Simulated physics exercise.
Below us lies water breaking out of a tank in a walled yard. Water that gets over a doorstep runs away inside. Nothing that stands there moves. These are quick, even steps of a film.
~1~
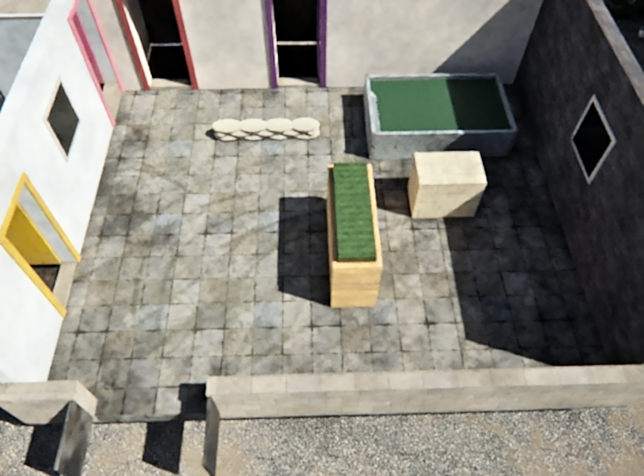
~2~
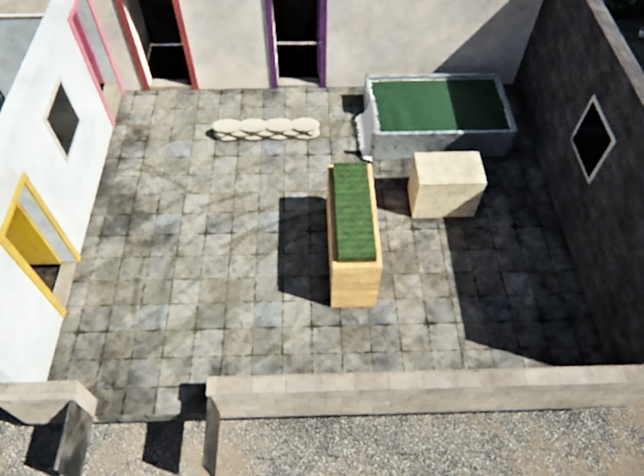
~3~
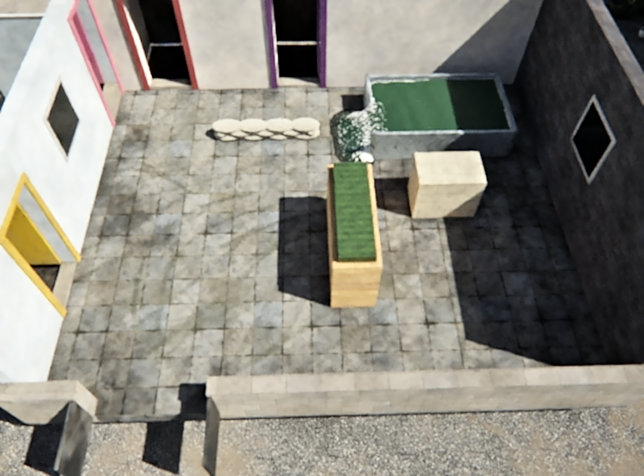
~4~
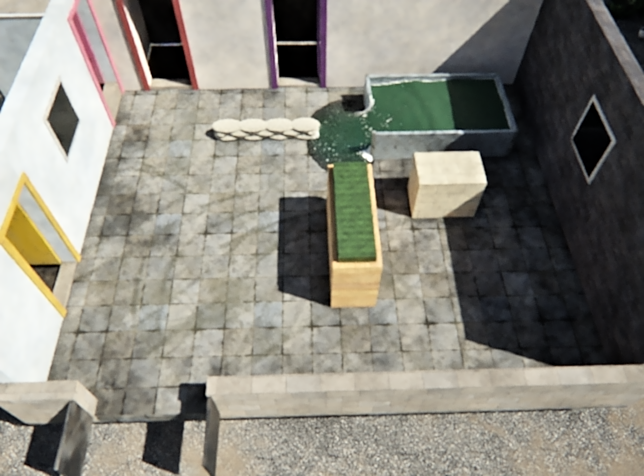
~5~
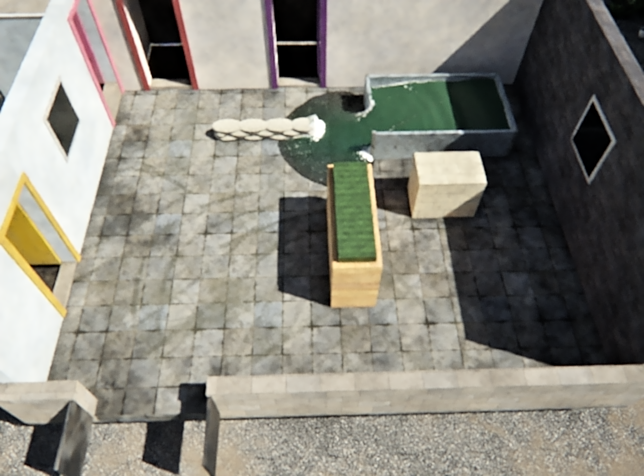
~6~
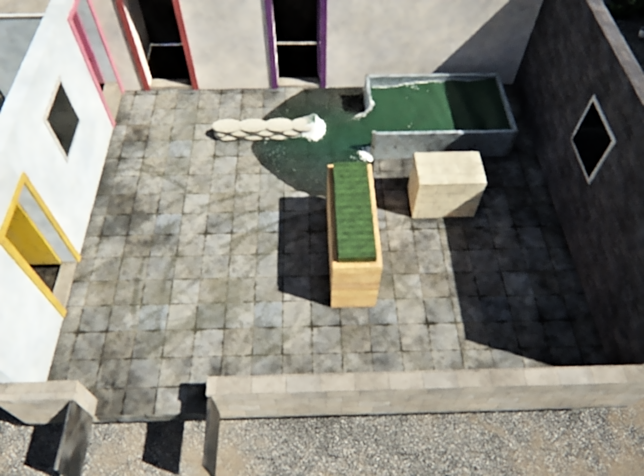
Green water bursts through the left end of a raised tank in a walled, paved yard, splashing onto the stones, then spreads leftward in a widening dark pool around the near end of a low, pale, braided barrier.
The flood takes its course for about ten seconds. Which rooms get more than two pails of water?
The pink door admits no more than that; the yellow door lets in a lot; the red door admits no more than that; the purple door lets in a lot.
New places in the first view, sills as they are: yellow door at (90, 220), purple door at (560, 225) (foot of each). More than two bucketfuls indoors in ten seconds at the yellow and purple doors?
Then: The yellow door lets more in, the purple door holds.
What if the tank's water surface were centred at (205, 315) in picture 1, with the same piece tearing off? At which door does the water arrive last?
Last comes the purple-painted one.
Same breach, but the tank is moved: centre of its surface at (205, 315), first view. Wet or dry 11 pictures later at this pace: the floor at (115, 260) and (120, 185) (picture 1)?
As listed: Awash, awash.
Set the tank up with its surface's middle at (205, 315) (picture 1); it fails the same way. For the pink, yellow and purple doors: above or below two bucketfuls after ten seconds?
In short: Pink lets less in, yellow floods, purple is under.
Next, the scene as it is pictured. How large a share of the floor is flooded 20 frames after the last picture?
Near 55 in a hundred.
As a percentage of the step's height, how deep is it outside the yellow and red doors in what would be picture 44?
About 130 and 70 per cent.
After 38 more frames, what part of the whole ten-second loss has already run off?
Near 40 in a hundred.
A moment on, water covers 20 % of the floor; the pink door not reached, the yellow door not reached, the red door not reached, the purple door wet at the sill, nothing in.
Next, water covers 35 % of the floor; the pink door not reached, the yellow door not reached, the red door wet at the sill, nothing in, the purple door under two buckets in.
Then, water covers 55 % of the floor; the pink door wet at the sill, nothing in, the yellow door under two buckets in, the red door wet at the sill, nothing in, the purple door over two buckets in.
Later, water covers 55 % of the floor; the pink door wet at the sill, nothing in, the yellow door over two buckets in, the red door wet at the sill, nothing in, the purple door over two buckets in.
In the end, water covers 65 % of the floor; the pink door wet at the sill, nothing in, the yellow door over two buckets in, the red door wet at the sill, nothing in, the purple door far over two buckets in.
